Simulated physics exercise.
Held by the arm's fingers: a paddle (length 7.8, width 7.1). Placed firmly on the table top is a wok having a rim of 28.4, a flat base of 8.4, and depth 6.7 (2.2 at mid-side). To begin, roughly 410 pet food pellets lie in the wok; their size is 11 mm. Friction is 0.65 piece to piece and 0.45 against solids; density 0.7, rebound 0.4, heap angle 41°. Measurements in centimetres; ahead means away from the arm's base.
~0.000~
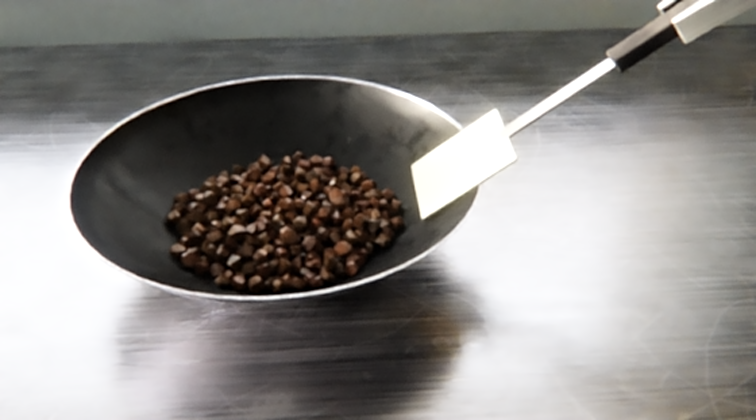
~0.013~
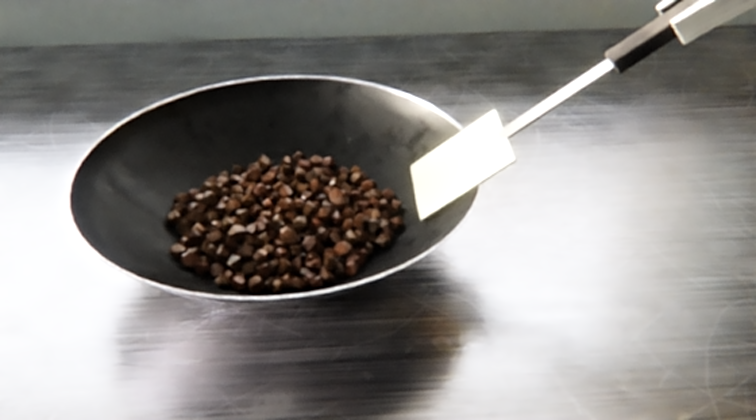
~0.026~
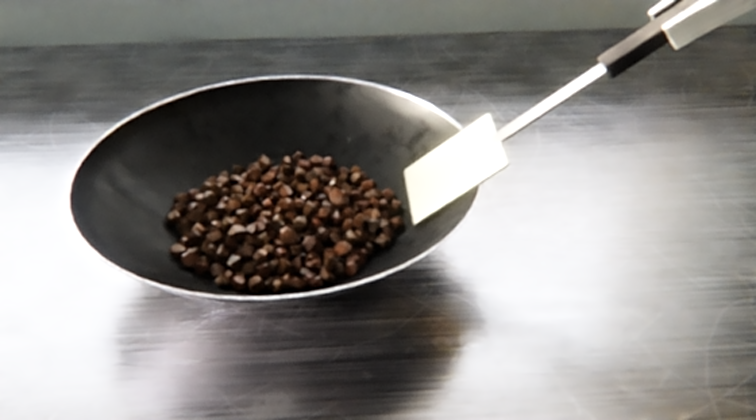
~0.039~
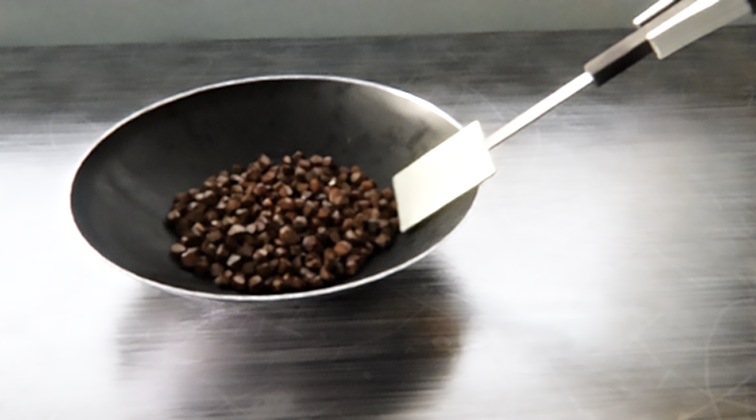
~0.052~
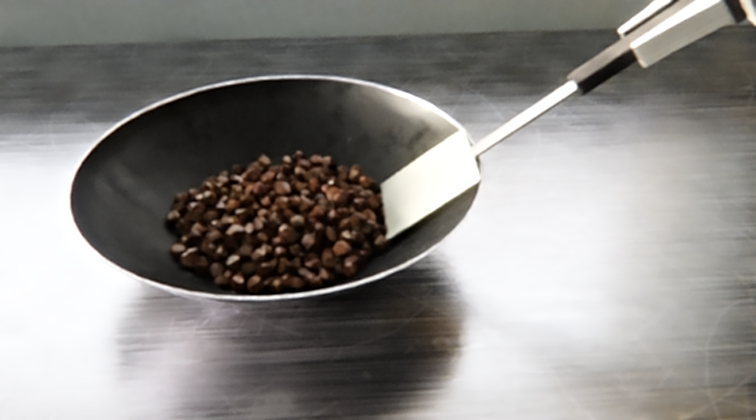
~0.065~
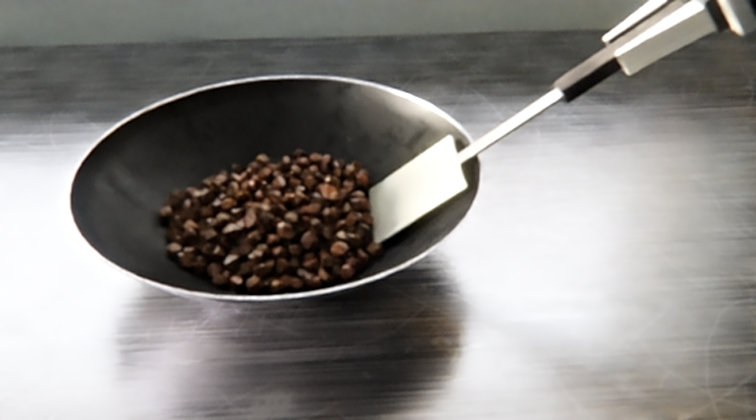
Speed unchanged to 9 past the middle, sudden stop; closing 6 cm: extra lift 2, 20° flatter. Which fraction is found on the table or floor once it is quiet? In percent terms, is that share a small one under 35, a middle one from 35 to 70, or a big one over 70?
A small one.
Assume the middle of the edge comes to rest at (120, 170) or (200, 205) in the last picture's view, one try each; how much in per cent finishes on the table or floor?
Try 1: Approx. 45 %; try 2: Approx. 5 %.
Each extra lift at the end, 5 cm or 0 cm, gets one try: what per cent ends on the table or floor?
Estimates, in order: 15 % then 20 %.
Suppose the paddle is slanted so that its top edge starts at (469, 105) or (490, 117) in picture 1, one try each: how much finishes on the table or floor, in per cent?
About 35% and 30%.
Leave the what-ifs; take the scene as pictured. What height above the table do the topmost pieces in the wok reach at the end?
Close to 7.0 centimetres high.
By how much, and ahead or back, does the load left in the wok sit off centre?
Roughly 4.0 cm ahead.
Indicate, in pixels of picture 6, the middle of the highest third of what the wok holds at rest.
Roughly (152, 201).
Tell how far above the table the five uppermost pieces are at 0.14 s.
Somewhere near 7 cm, I'd say.
After 0.14 s, sloping 37°, highest piece 8 above the table; 407 in the wok.
After 0.22 s, sloping 31°, highest piece 8 above the table; 403 in the wok, 4 on the blade or in flight.
After 0.46 s, sloping 17°, highest piece 8 above the table; 303 in the wok, 88 on the table or floor, 16 on the blade or in flight.
After 1.51 s, sloping 17°, highest piece 7 above the table; 303 in the wok, 104 on the table or floor.
In the end, 303 in the wok, 104 on the table or floor. That is 26 % on the table or floor.
